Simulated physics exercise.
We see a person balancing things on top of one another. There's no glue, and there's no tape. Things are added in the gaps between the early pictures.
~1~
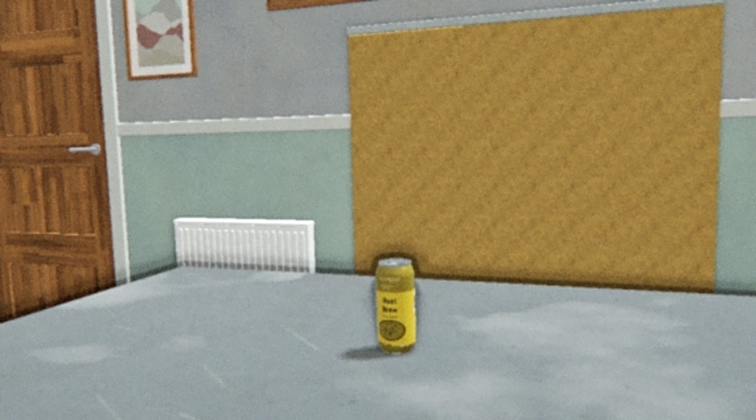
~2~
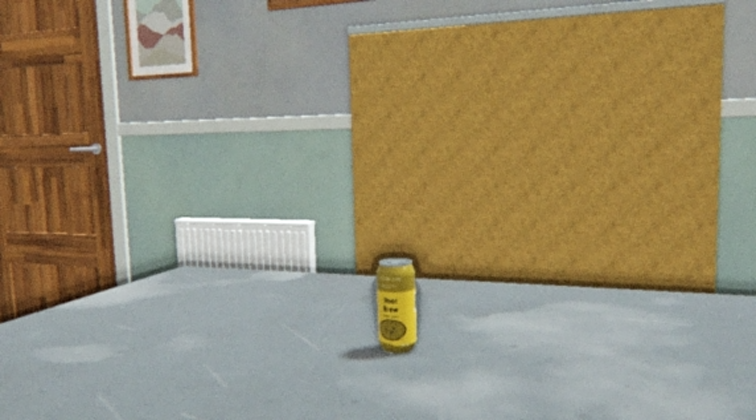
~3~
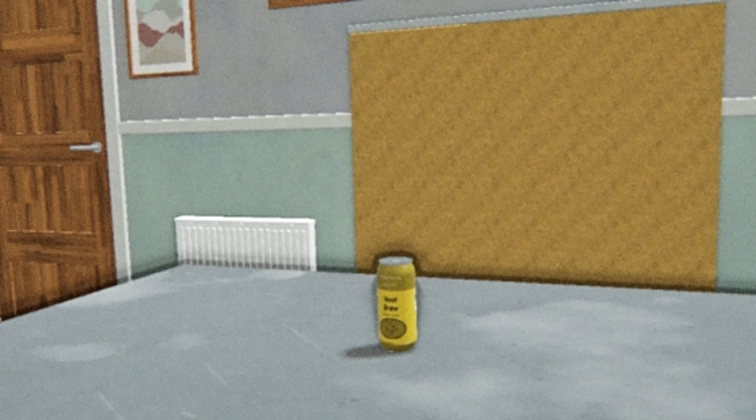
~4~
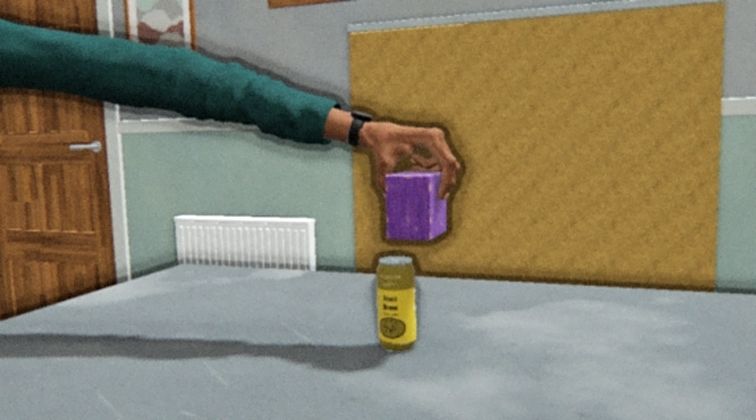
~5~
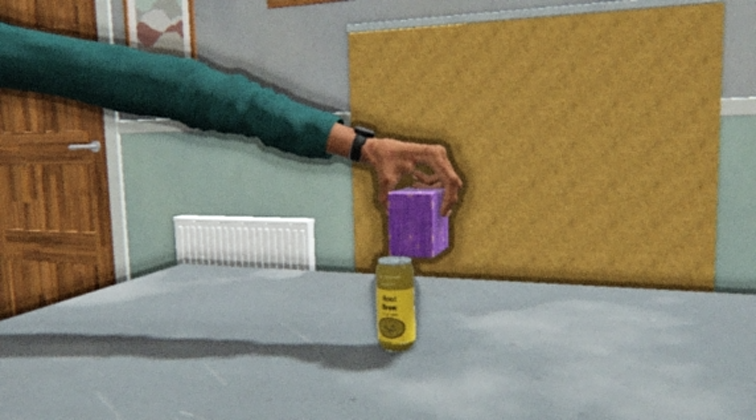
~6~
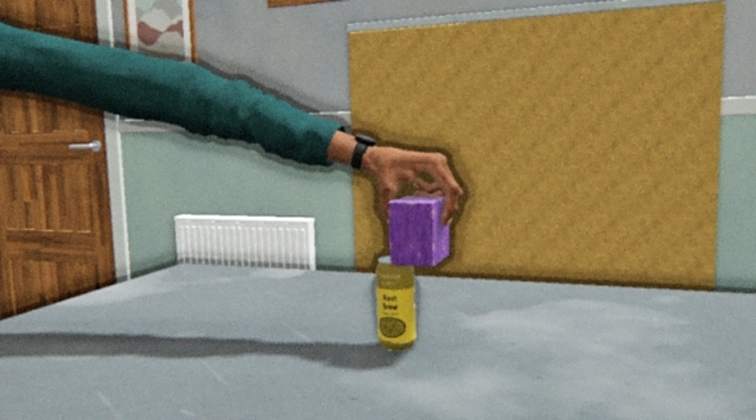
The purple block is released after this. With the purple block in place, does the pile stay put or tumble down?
The pile tumbles down.
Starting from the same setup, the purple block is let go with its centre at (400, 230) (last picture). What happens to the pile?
Result: Pile standing.
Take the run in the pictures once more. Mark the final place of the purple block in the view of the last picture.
It finishes at about (467, 334).
Then, 0.30 s after the last picture, purple block now fallen.
Then, 0.40 s after the last picture, things are still on the move.
Then, 0.70 s after the last picture, as before.
Then, 1.40 s after the last picture, nothing new.
At rest, fallen, purple block; yellow can in place. Seen from the same camera at the end, purple block near (467, 334). The pile loses its balance.
